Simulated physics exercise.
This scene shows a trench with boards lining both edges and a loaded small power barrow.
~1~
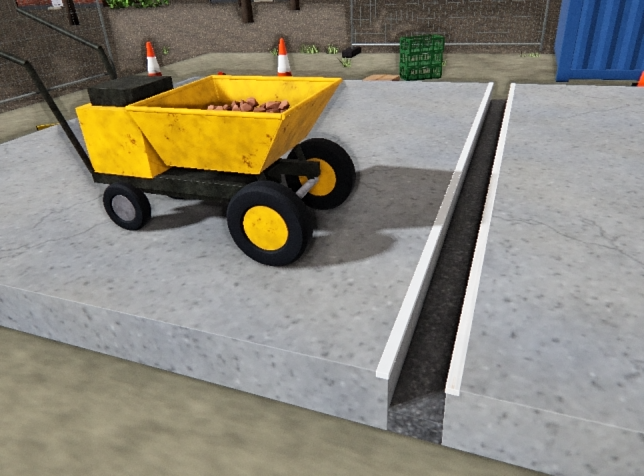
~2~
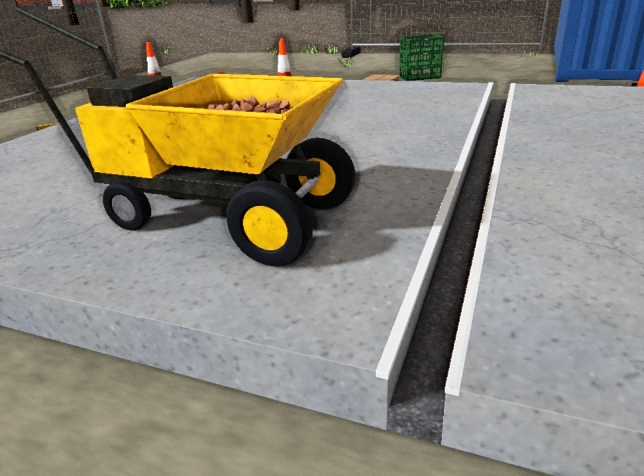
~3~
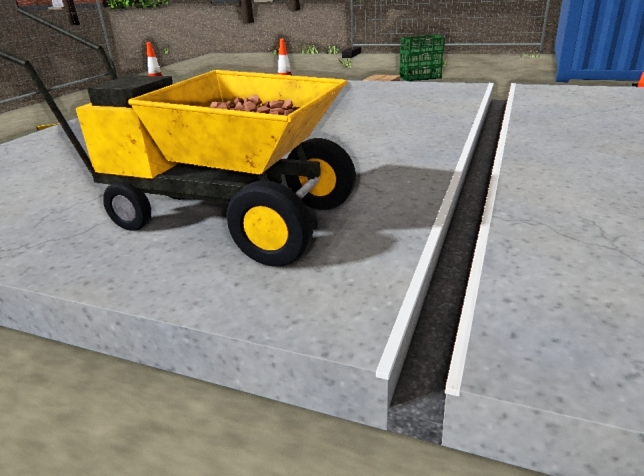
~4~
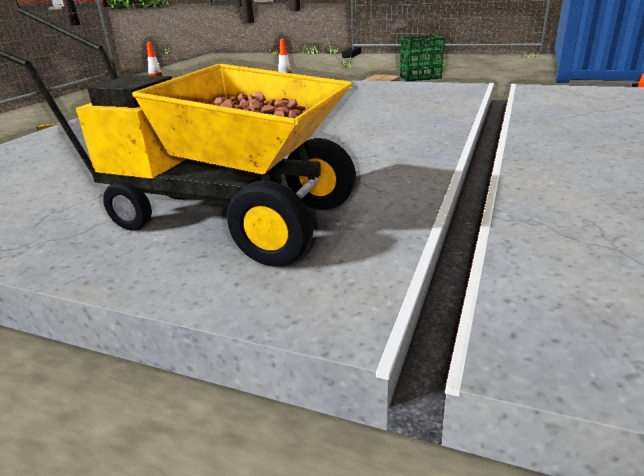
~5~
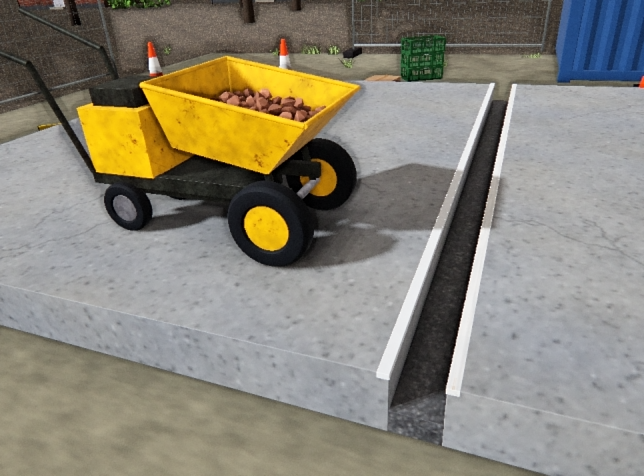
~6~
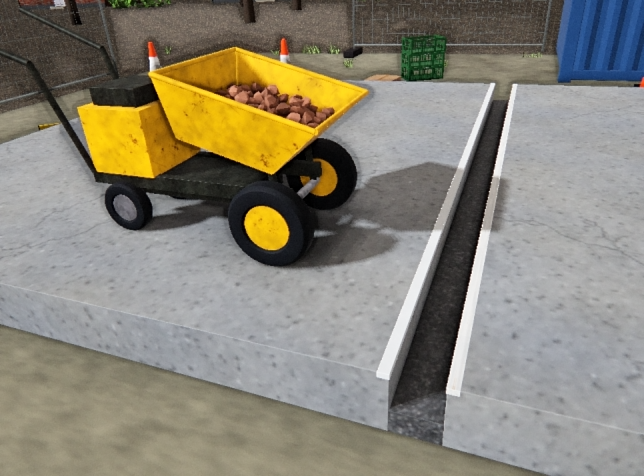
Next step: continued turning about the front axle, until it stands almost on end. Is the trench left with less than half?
No, it holds more than half.
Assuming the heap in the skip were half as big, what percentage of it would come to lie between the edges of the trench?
Roughly 70 percent.
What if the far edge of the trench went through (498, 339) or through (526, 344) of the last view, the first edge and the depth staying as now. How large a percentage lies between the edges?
I'd put it near 70 in a hundred, then near 80 in a hundred.
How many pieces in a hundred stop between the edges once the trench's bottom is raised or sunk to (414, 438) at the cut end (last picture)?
70 %.
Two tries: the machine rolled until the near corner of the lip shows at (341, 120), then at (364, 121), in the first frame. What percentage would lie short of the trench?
That would be roughly 0 in a hundred and then roughly 0 in a hundred.
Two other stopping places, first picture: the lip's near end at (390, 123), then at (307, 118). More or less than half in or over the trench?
So the first stop would give short of the halfway mark, while the second would give past the halfway mark.
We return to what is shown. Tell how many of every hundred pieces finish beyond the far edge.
Roughly 0 percent.
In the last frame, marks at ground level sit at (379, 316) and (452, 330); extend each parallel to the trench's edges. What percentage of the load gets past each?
About 90 and 0 %.
Soon after the last picture, skip tipped steeply; all in the skip.
A little later, skip tipped right over; most in the skip; a small part short of the trench; a small part in or heaped over the trench.
Later still, skip tipped right over; a small part in the skip; about a quarter short of the trench; about two thirds in or heaped over the trench; a stray few beyond it.
At rest, skip tipped right over; a small part in the skip; about a third short of the trench; about two thirds in or heaped over the trench; a stray few beyond it.
